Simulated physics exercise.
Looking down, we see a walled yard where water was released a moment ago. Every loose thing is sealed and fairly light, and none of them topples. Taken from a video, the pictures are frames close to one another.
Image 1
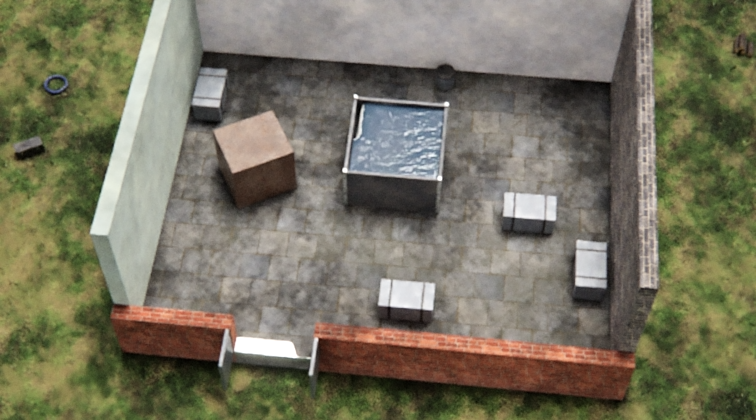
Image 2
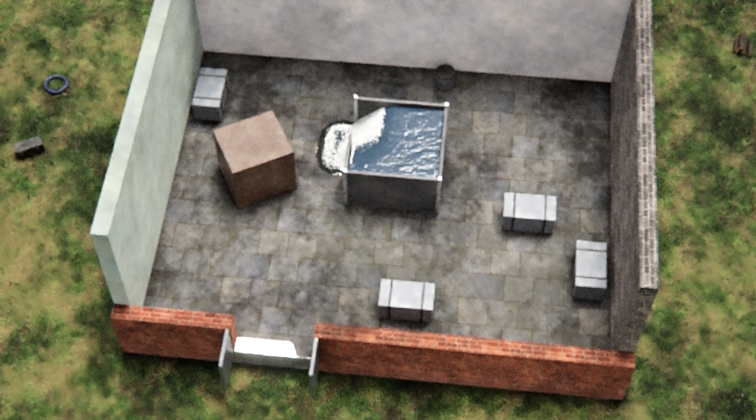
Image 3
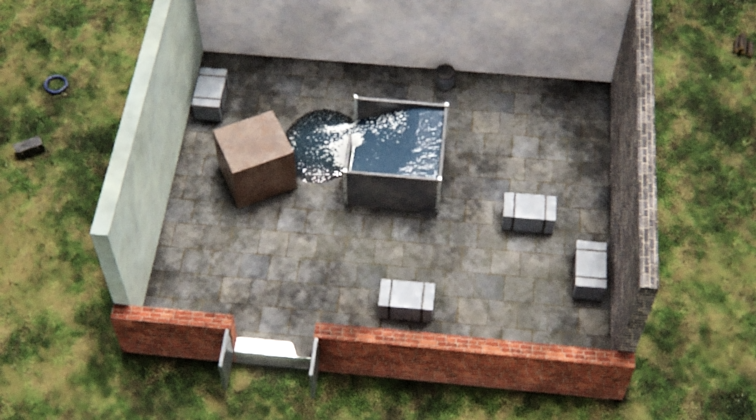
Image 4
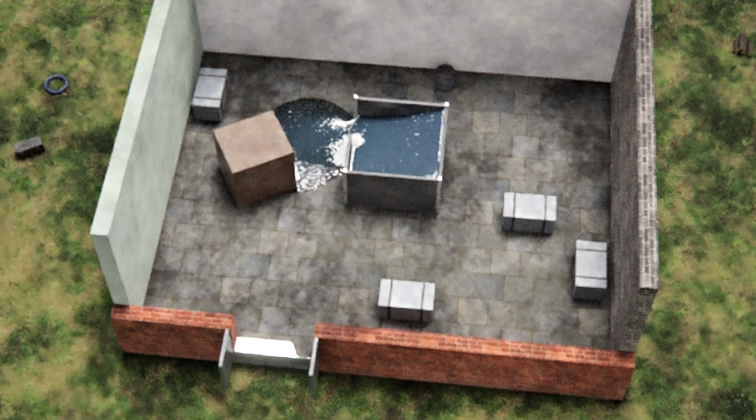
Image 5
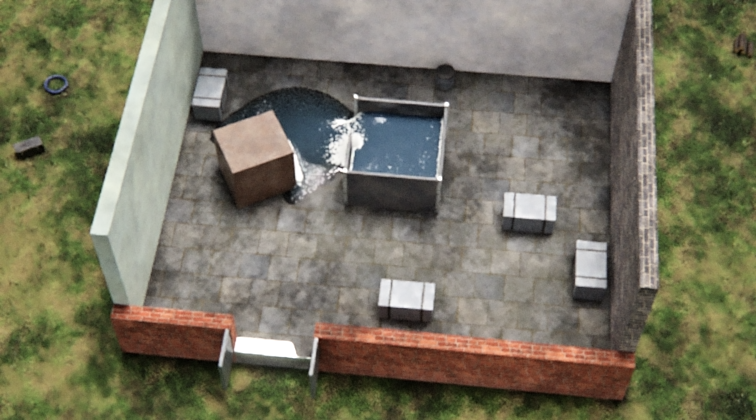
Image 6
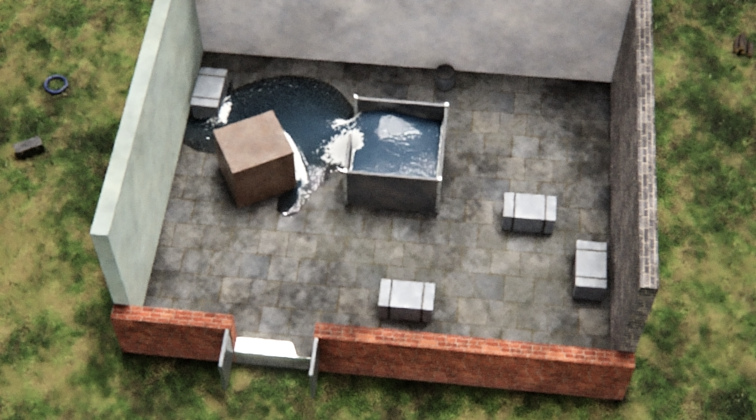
A paved yard enclosed by pale, grey and red brick walls, with grass outside, is seen from high above by a still camera. A brown block stands left of an open-topped grey tank of blue water, with four silvery trunks around the floor. Water pours from the tank's left side, foaming, and spreads around the block to the upper-left trunk, while the solid objects stay put.
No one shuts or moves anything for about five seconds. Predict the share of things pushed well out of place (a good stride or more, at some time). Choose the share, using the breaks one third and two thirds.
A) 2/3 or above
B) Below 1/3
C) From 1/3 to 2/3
Below 1/3.
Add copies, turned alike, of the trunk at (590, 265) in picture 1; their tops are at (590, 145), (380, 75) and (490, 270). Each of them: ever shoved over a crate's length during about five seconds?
Here's the rundown: Never gets far, sent far off, and finally never gets far.
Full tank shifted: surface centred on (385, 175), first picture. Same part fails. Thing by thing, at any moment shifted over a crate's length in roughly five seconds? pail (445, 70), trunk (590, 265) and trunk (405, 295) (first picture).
First never got that far, then never got that far, then never got that far.
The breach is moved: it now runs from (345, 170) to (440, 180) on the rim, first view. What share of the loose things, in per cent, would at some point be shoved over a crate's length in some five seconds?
That works out to some 60 %.
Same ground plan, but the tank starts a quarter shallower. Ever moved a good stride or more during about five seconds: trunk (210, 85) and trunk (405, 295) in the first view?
First: Travelled that far. Second: Stayed within that.
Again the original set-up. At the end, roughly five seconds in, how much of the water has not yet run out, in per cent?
Close to 98 percent of it stays.
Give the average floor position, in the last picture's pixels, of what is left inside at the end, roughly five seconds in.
Average floor point: Approx. (436, 238).
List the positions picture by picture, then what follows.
In the first frame, a trunk at (210, 87), on the bottom; a trunk at (530, 206), on the bottom; 0 of 5 have shifted.
In the second frame, a trunk at (210, 87) rests on the ground; a trunk at (530, 206), on the bottom; 0 of 5 have shifted.
In the third frame, a trunk at (210, 87), on the bottom; a trunk at (530, 206) rests on the ground; 0 of 5 have shifted.
In the fourth frame, a trunk at (210, 87) rests on the ground; a trunk at (530, 206), on the bottom; 0 of 5 have shifted.
In the fifth frame, a trunk at (210, 87), on the bottom; a trunk at (530, 206) rests on the ground; 0 of 5 have shifted.
In the sixth frame, a trunk at (209, 87) rests on the ground; a trunk at (530, 206) rests on the ground; 0 of 5 have shifted.
A moment on, 0 of 5 are well off their spots; 1 afloat.
Next, 0 of 5 are well off their spots; 1 afloat.
Later, 1 of 5 are well off their spots; 1 afloat.
In the end, 1 of 5 are well off their spots, and 1 have been at some point; 1 afloat.
